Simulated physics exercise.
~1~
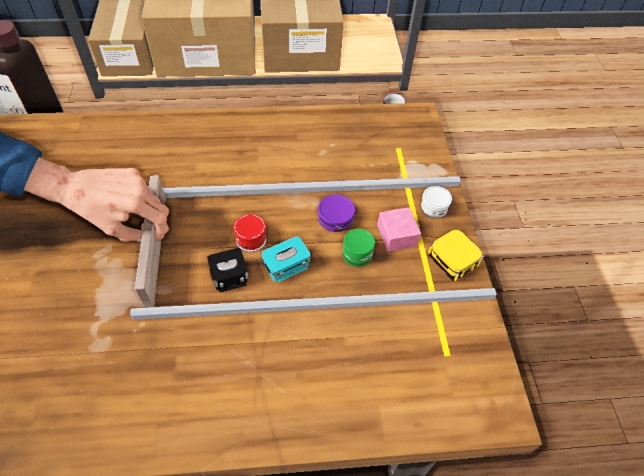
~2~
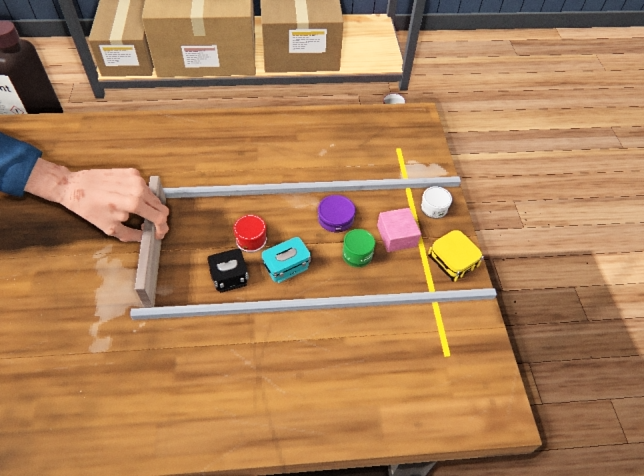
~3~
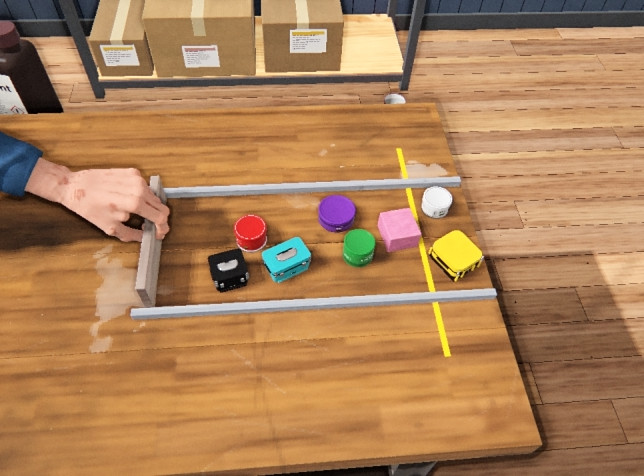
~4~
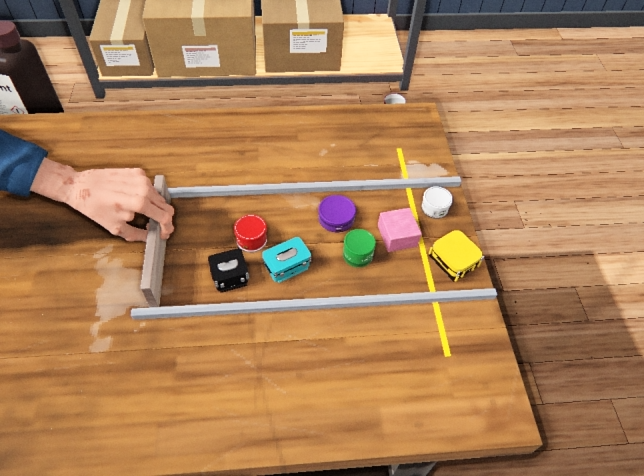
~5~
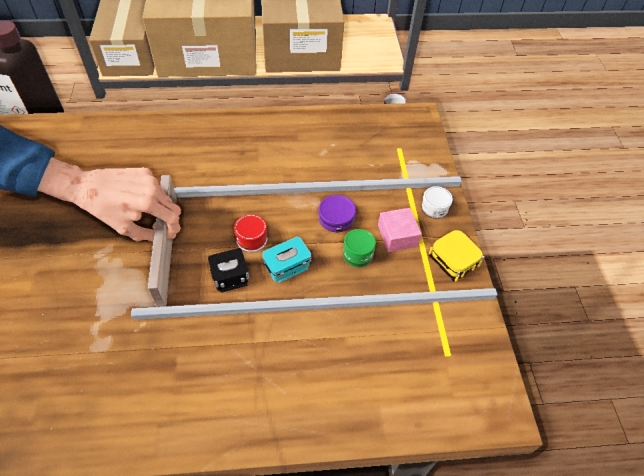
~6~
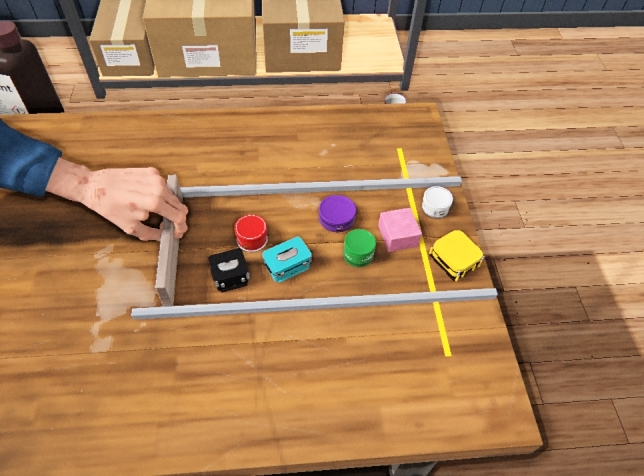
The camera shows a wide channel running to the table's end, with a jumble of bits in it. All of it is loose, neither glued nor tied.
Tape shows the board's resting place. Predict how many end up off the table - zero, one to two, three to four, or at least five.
Count off: Fewer than three, some.
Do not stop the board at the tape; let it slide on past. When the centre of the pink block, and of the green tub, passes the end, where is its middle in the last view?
The middle is at (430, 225) when it's the pink block, and at (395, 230) when it's the green tub.
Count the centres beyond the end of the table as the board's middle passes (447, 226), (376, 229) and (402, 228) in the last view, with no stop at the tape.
Respectively 5, 1 and 2.
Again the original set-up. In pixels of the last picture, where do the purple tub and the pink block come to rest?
Near (432, 205) and (468, 223).
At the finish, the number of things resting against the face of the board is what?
3 in contact.
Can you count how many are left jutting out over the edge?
Looks like 3 of them.
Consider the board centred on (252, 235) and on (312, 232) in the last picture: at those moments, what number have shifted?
It comes to 3 for the first spot, 6 for the other.
Soon after, none off yet; yellow case at rest near (456, 255); white pot at rest near (437, 203); pink block at rest near (400, 230).
After that, none off yet; yellow case at rest near (456, 255); white pot at rest near (437, 203); pink block displaced a little near (419, 226).
And then, none off yet; yellow case on its side near (501, 280); white pot at rest near (437, 200); pink block displaced about its own width near (434, 222).
In the end, the number that fall off is one or two; gone, green tub and yellow case.
